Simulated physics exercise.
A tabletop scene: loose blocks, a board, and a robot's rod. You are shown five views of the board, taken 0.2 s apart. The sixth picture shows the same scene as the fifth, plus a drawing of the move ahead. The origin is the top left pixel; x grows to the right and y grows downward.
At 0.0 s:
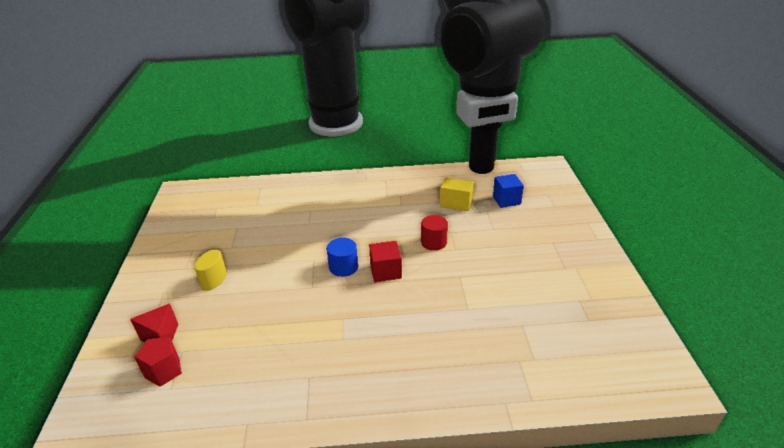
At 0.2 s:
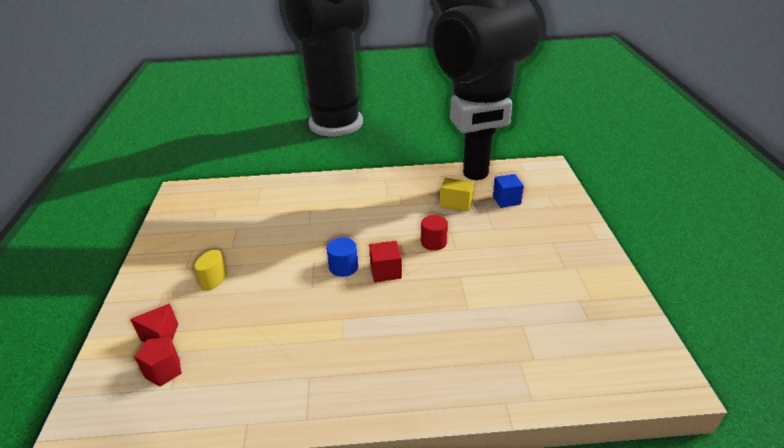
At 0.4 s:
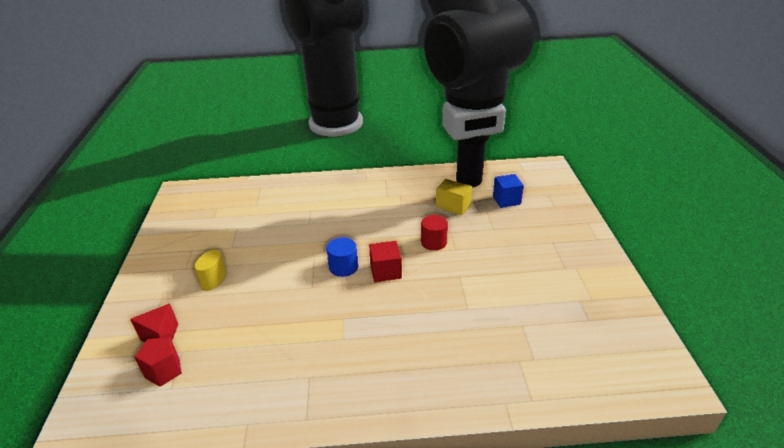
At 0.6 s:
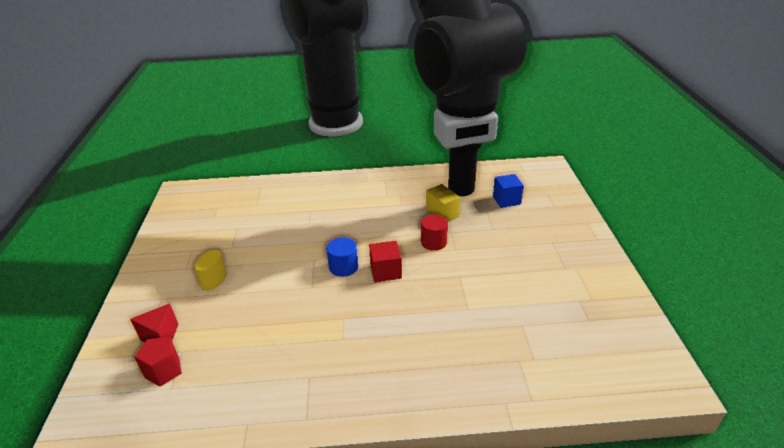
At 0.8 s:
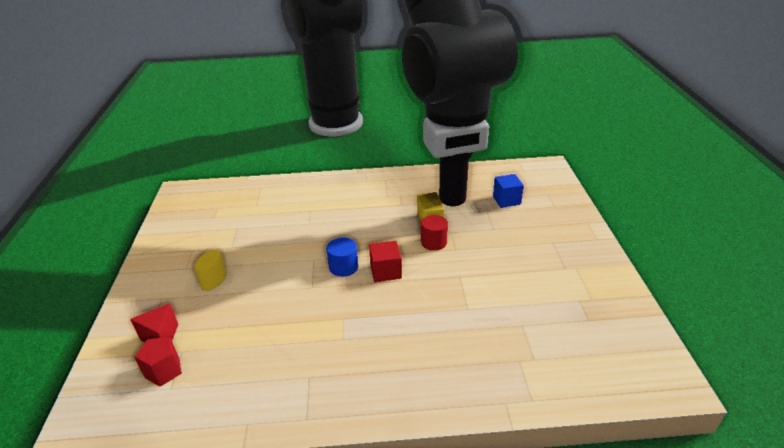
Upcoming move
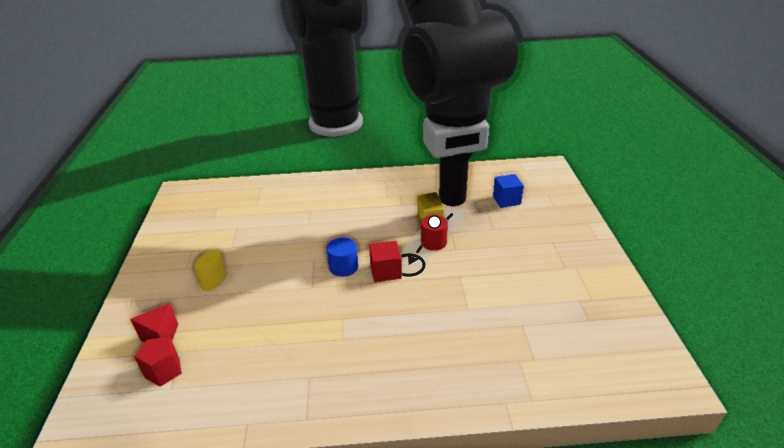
The clip opens on a wooden board with red, blue and yellow blocks, a robot's dark rod standing behind a yellow block near the far edge. The rod moves a short way left and toward the viewer, pushing the yellow block until it sits just behind the red cylinder.
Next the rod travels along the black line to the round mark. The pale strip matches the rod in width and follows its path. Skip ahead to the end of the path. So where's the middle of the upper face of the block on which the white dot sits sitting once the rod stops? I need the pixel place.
I expect it at (424, 261).
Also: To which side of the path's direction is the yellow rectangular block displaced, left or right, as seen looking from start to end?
With start-to-end as forward, it shifts right.
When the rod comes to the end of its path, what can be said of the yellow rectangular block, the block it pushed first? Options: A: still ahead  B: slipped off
It's B.
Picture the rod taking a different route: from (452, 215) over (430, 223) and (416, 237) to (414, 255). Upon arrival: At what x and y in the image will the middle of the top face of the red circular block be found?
I'd guess (443, 240).
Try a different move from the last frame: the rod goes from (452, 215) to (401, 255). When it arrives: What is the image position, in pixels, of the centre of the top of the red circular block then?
I expect it at (423, 247).
Path on the board, from (452, 215) by way of (429, 237) to (409, 265); the dot is on the red circular block.
What follows on the original path. One third of the way, rod at (437, 215); yellow rectangular block at (412, 209); red circular block at (432, 226).
Two thirds of the way, rod at (422, 231); yellow rectangular block at (406, 211), turned 40° clockwise; red circular block at (425, 244).
At the end, rod at (409, 249); blue circular block in place; red square piece at (380, 253); yellow rectangular block at (406, 211), turned 40° clockwise; red circular block at (424, 261).
